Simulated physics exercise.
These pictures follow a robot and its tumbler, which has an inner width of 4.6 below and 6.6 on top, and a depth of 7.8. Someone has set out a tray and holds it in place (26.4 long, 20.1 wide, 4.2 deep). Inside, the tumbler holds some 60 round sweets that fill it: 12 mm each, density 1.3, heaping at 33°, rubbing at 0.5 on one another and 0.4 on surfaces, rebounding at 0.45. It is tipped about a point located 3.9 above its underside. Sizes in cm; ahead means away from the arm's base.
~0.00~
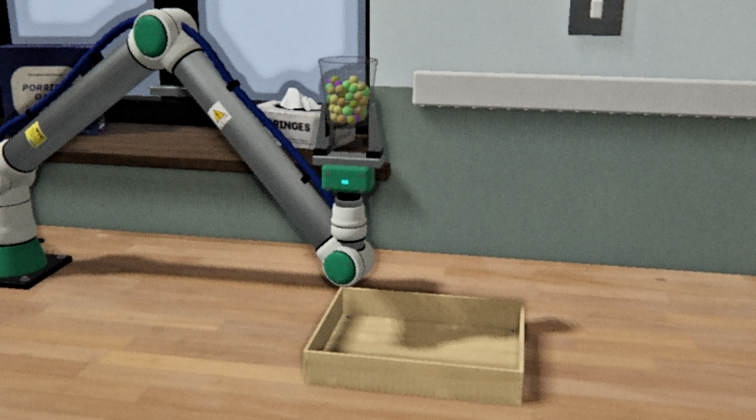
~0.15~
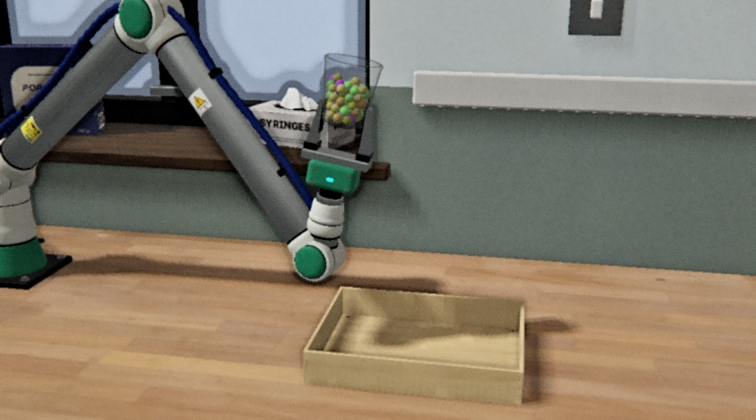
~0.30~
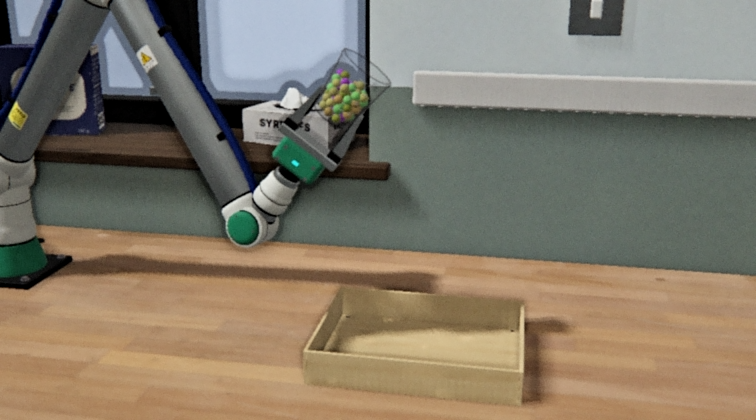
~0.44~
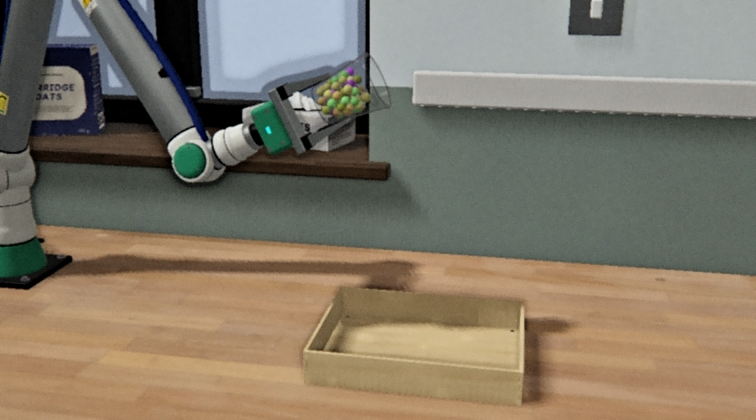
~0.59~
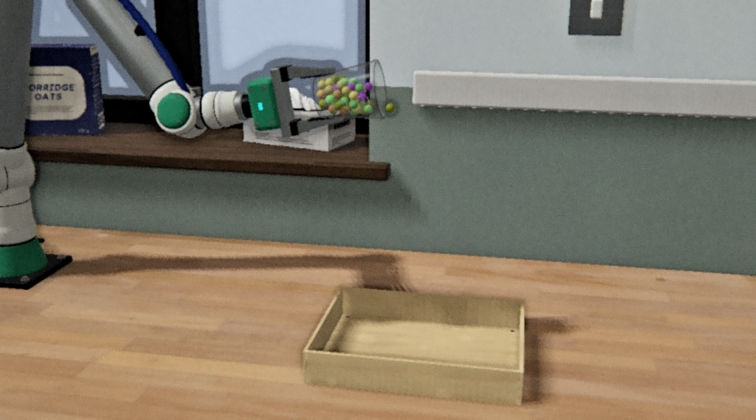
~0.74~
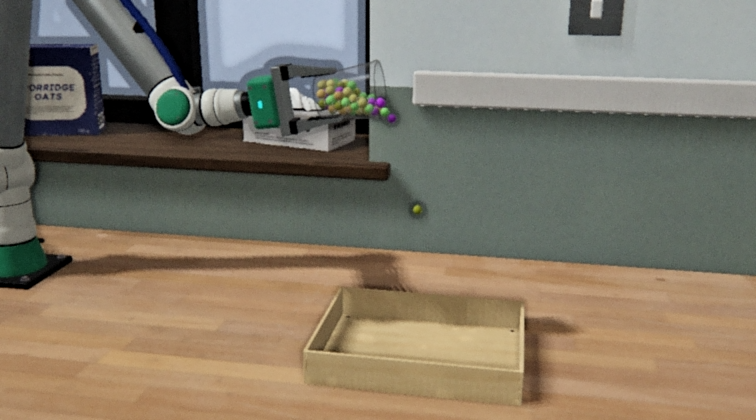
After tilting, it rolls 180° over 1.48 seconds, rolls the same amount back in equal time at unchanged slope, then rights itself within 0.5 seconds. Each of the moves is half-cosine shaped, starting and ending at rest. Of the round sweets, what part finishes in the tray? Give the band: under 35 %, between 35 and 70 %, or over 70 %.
The share is between 35 and 70 %.
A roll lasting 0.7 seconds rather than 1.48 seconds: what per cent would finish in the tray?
About 45 %.
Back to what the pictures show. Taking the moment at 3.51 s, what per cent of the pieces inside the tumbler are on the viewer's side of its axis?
My guess would be around 60 per cent.
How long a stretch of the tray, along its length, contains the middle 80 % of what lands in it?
Around 16 cm.
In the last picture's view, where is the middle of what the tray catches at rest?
Middle: Close to (422, 350).
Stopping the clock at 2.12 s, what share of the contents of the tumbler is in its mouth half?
35 per cent, roughly.
By 2.12 s, tipped 82°, highest piece 37 above the table; 43 in the tumbler, 18 in the tray, 3 in flight or on a rim.
By 3.51 s, tipped 82°, highest piece 36 above the table; 34 in the tumbler, 28 in the tray, 2 in flight or on a rim.
By 4.40 s, upright, highest piece 37 above the table; 34 in the tumbler, 30 in the tray.
By 5.10 s, upright, highest piece 37 above the table; 34 in the tumbler, 30 in the tray.
Final count, 34 in the tumbler, 30 in the tray. That is 47 % in the tray.
